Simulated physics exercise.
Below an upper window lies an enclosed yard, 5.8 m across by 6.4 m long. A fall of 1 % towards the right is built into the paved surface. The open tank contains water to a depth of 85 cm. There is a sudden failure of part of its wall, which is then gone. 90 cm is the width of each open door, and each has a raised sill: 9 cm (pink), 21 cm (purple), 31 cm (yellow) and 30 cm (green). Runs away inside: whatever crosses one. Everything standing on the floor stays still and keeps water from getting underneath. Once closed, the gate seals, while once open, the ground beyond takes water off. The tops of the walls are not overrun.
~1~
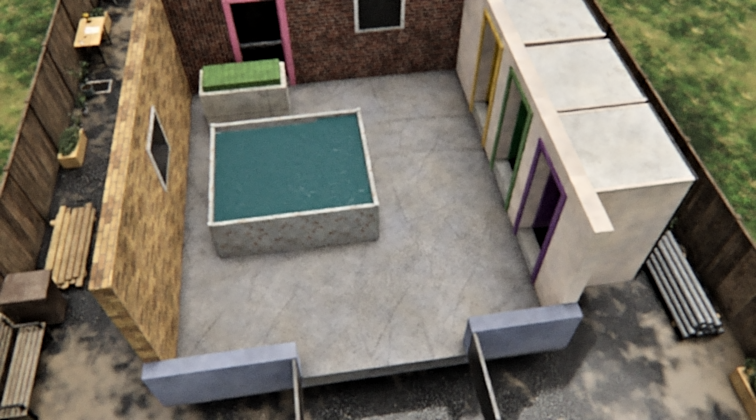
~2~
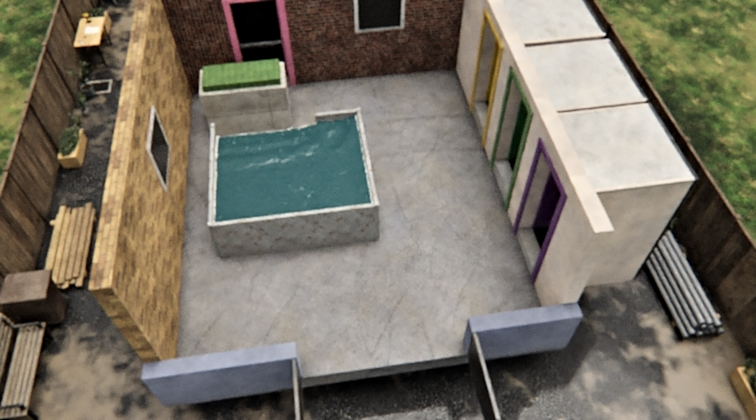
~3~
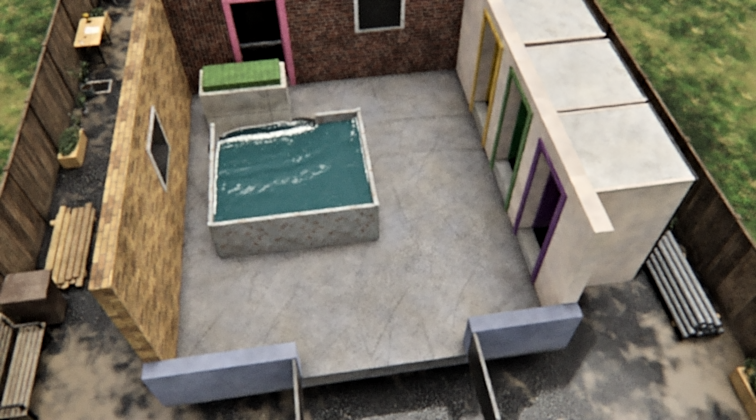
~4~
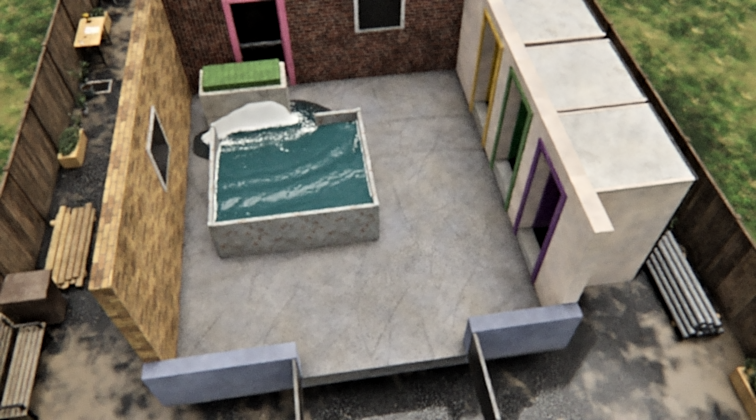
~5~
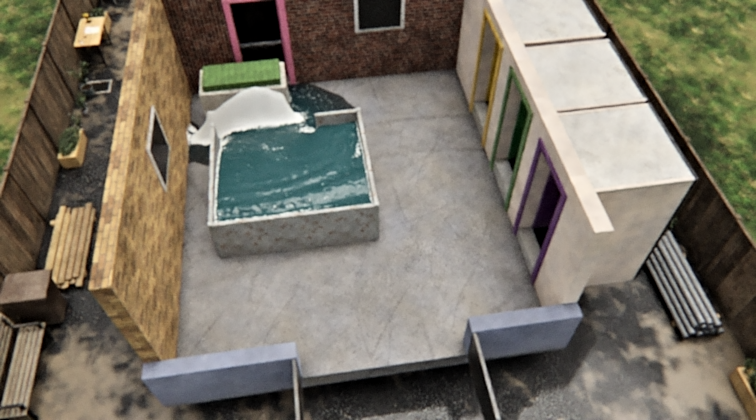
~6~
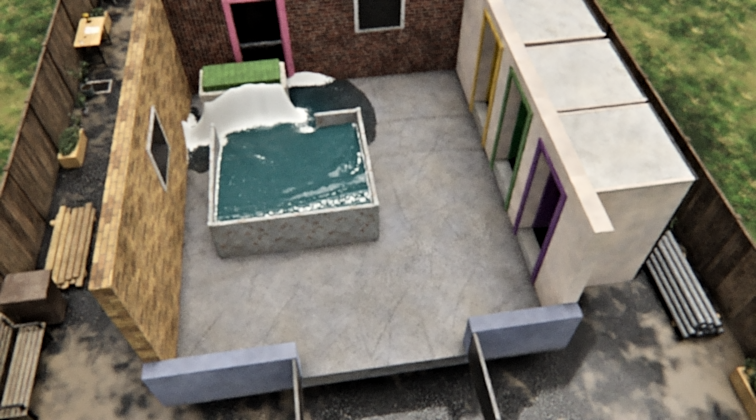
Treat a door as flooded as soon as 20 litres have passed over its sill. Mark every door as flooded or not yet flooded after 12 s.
After that time, pink door: Flooded; purple door: Not yet flooded; yellow door: Not yet flooded; green door: Not yet flooded.
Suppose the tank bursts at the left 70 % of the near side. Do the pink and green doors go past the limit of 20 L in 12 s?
Pink stays inside, green stays inside, judged against that limit.
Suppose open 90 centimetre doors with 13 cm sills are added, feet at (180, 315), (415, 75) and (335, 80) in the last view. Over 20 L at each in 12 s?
Note, doorways in listed order: Stays short, goes beyond, goes beyond.
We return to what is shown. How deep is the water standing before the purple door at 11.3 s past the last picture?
It's about 14.5 cm.
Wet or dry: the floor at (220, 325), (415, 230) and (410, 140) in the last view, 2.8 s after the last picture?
Status of the three spots: Inundated, free of it, inundated.
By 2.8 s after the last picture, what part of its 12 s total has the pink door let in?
I'd say close to 60 percent.
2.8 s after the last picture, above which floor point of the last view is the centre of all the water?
Around (314, 169).
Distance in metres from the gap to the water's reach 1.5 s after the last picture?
I'd say close to 4.6 m.
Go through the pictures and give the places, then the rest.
The first frame shows the open tank at (291, 166) is whole and still, 85 cm deep.
In the second frame, water pours out on the open tank's far side and has run 1.0 m, to a hidden place; typically 11 cm deep outside, 85 cm at the open tank's back.
In the third frame, water pours out on the open tank's far side and has run 1.2 m, to a hidden place; typically 19 cm deep outside, 85 cm at the open tank's back.
In the fourth frame, the front is at (317, 108), 1.6 m from the gap on the open tank's far side; 2.2 m2 of floor is under water; 84 cm left at the back of the open tank.
In the fifth frame, water pours out on the open tank's far side and has run 2.2 m, to (303, 84); typically 9 cm deep outside, 77 cm at the open tank's back.
In the sixth frame, water pours out on the open tank's far side and has run 2.5 m, to (339, 81); typically 8 cm deep outside, 71 cm at the open tank's back.
Then, 0.7 s after the last picture water covers 25 % of the floor and is deepest (67 cm) near (245, 140); pink door 10 cm at the sill, 7 L in, purple door not reached, yellow door not reached, green door not reached.
Then, 1.5 s after the last picture water covers 45 % of the floor and is deepest (50 cm) near (454, 83); pink door 19 cm at the sill, 21 L in, purple door not reached, yellow door 11 cm at the sill, 0 L in, green door not reached.
Then, 2.8 s after the last picture water covers 65 % of the floor and is deepest (39 cm) near (263, 138); pink door 15 cm at the sill, 73 L in, purple door 3 cm at the sill, 0 L in, yellow door 18 cm at the sill, 0 L in, green door 9 cm at the sill, 0 L in.
Then, 6.3 s after the last picture water covers 95 % of the floor and is deepest (24 cm) near (529, 330); pink door 10 cm at the sill, 114 L in, purple door 12 cm at the sill, 0 L in, yellow door 22 cm at the sill, 0 L in, green door 10 cm at the sill, 0 L in.
Then, 11.3 s after the last picture water covers 95 % of the floor and is deepest (18 cm) near (529, 330); pink door 7 cm at the sill, 124 L in, purple door 15 cm at the sill, 2 L in, yellow door 15 cm at the sill, 0 L in, green door 11 cm at the sill, 0 L in.
